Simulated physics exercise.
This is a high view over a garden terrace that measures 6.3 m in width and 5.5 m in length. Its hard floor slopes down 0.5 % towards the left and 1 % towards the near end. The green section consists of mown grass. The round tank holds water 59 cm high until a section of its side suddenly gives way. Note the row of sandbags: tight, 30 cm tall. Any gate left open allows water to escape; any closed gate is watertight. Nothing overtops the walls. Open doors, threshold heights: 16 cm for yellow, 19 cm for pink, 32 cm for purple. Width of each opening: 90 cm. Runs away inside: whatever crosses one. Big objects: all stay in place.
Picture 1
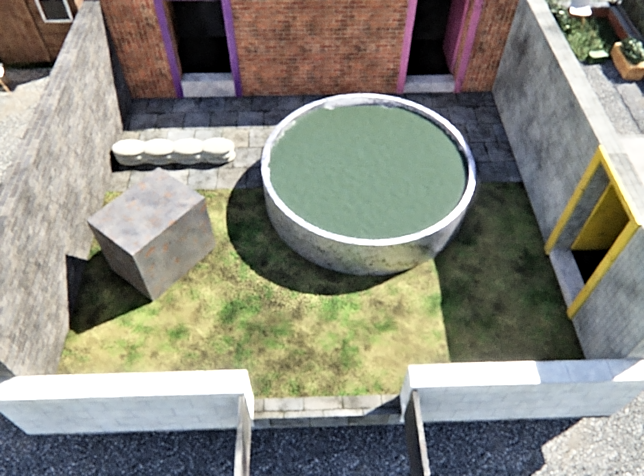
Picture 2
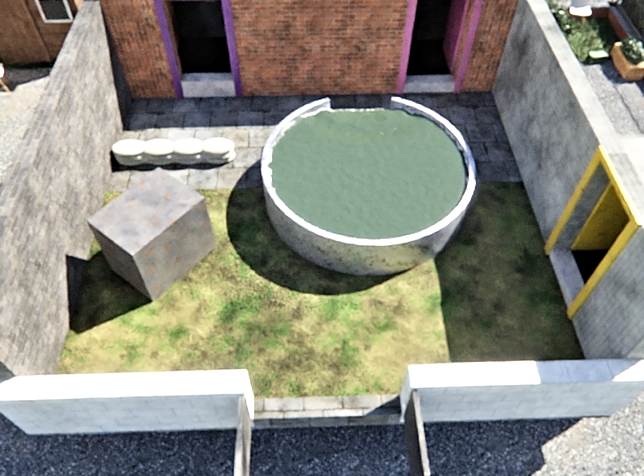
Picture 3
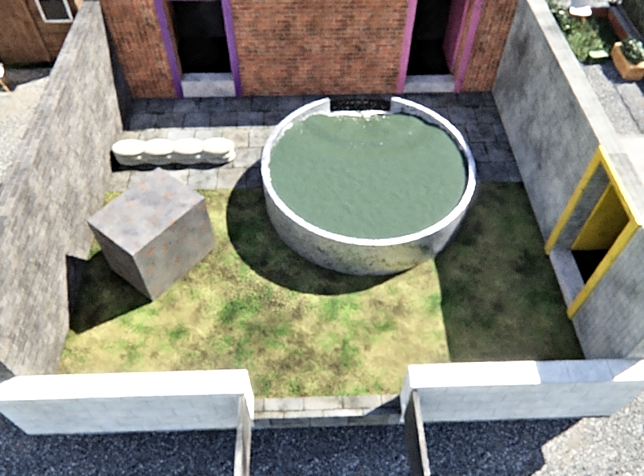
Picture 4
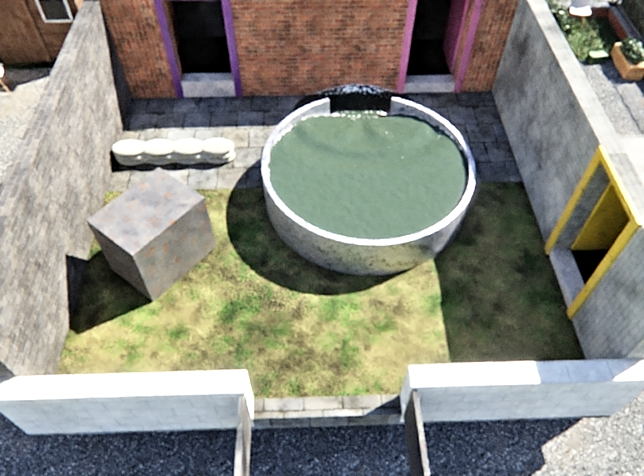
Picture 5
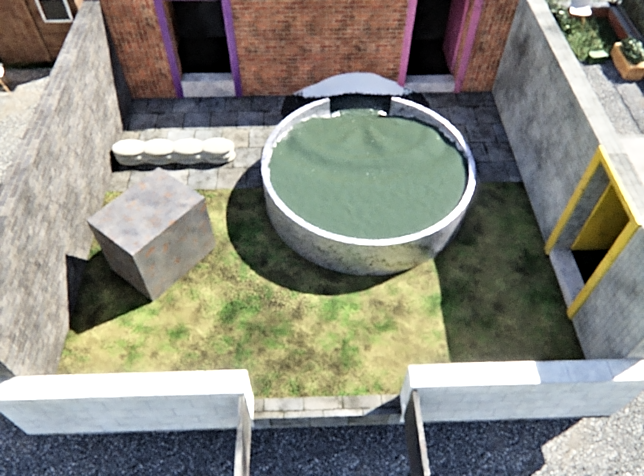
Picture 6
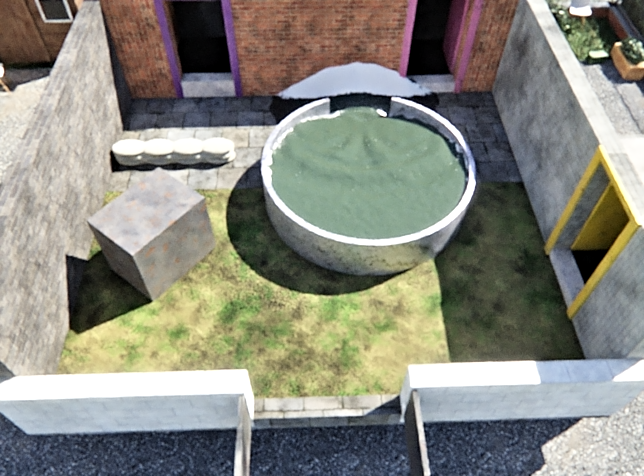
In a walled garden, a round tank of still green water opened at the back, and water poured through the gap and spread across the paving toward the brick wall between the doorways.
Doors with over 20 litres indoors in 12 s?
Yellow door not over, pink door not over, purple door not over.
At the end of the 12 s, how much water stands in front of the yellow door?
About 9.0 centimetres.
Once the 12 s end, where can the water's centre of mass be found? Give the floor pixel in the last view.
Near (318, 207).
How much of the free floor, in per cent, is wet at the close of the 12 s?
Wet share: Near 95 percent.
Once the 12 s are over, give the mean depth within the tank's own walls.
About 15 centimetres on average.
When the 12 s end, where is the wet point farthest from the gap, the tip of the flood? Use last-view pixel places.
That lands around (49, 404) in the last picture.
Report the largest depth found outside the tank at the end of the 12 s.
Around 18 centimetres.
A moment later water covers 15 % of the floor and is deepest (46 cm) near (359, 97); yellow door not reached, pink door 18 cm at the sill, 0 L in, purple door 5 cm at the sill, 0 L in.
Soon after water covers 35 % of the floor and is deepest (44 cm) near (348, 97); yellow door not reached, pink door 19 cm at the sill, 2 L in, purple door 7 cm at the sill, 0 L in.
Next water covers 50 % of the floor and is deepest (32 cm) near (176, 143); yellow door 7 cm at the sill, 0 L in, pink door 15 cm at the sill, 4 L in, purple door 7 cm at the sill, 0 L in.
Later on water covers 85 % of the floor and is deepest (24 cm) near (129, 152); yellow door 9 cm at the sill, 0 L in, pink door 9 cm at the sill, 5 L in, purple door 22 cm at the sill, 0 L in.
At the end water covers 95 % of the floor and is deepest (18 cm) near (275, 156); yellow door 9 cm at the sill, 0 L in, pink door 9 cm at the sill, 5 L in, purple door 16 cm at the sill, 0 L in.
